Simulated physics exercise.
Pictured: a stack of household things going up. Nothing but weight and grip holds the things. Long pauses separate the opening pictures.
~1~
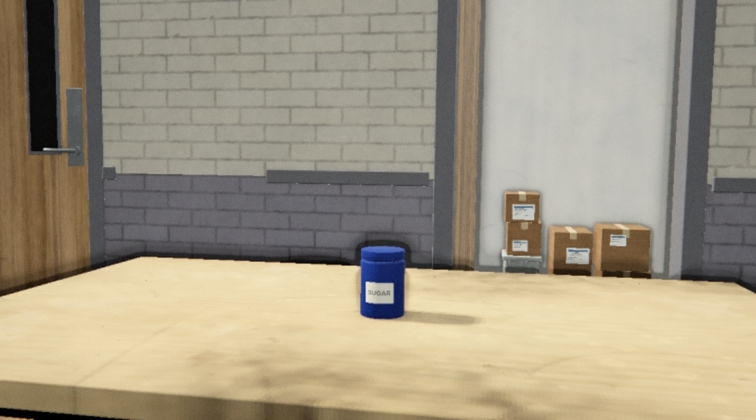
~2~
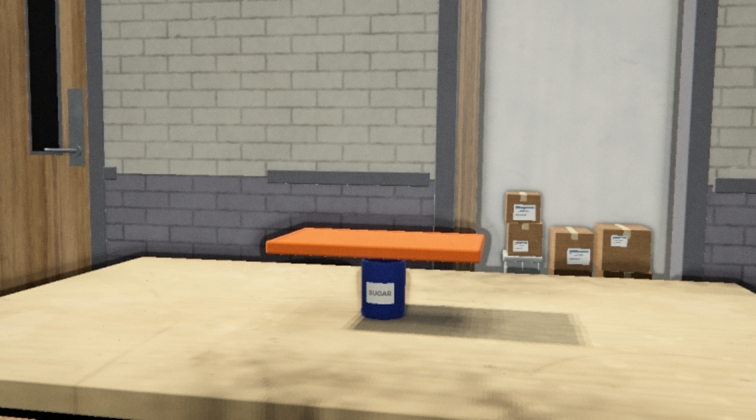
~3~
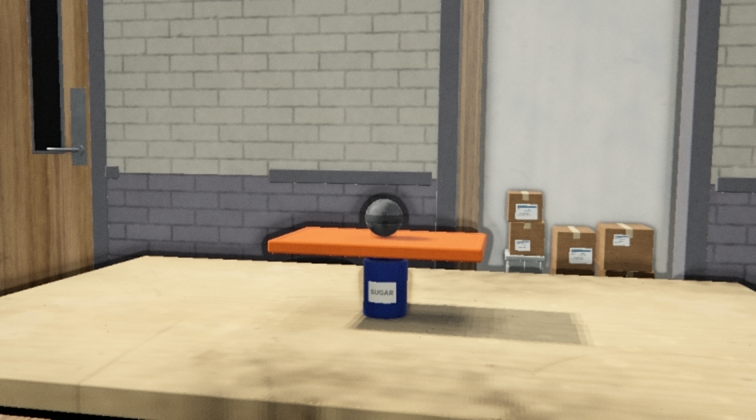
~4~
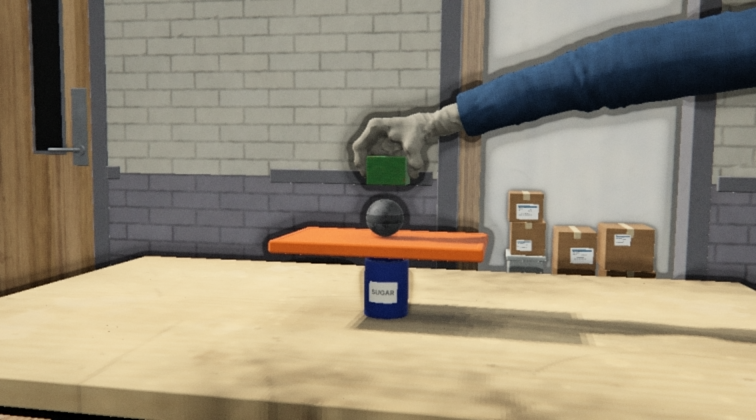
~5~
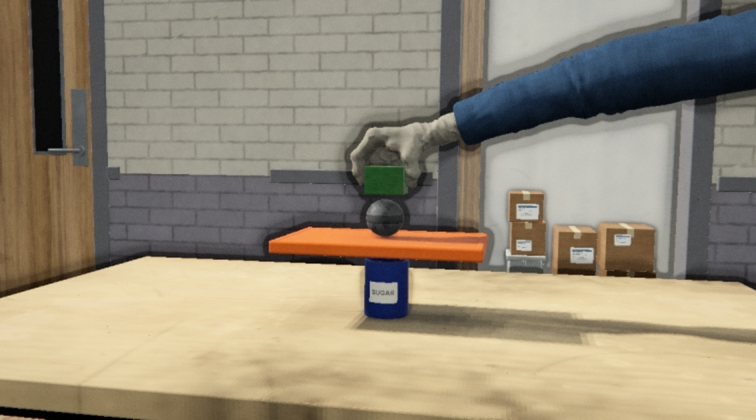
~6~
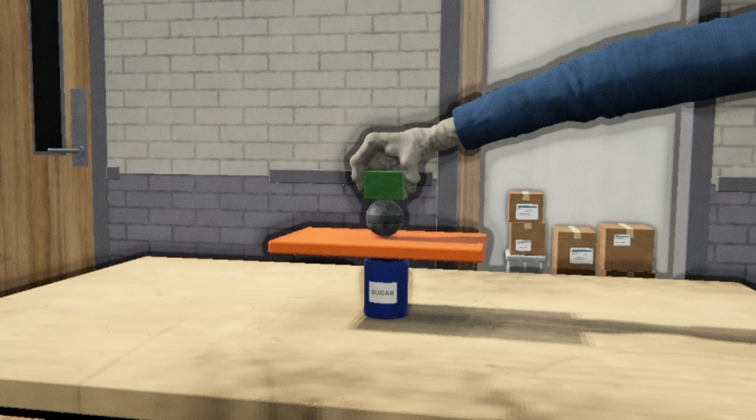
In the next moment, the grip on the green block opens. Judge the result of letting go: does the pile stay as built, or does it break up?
The pile breaks up.
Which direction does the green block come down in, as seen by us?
As we see it, to our right.
Then, 0.60 s later than the last frame, green block now fallen.
Then, 0.70 s later than the last frame, things are still on the move.
When it is over, fallen, green block; the other 3 as before. End places, in pixels of the last picture, green block near (476, 226). The pile gives way.
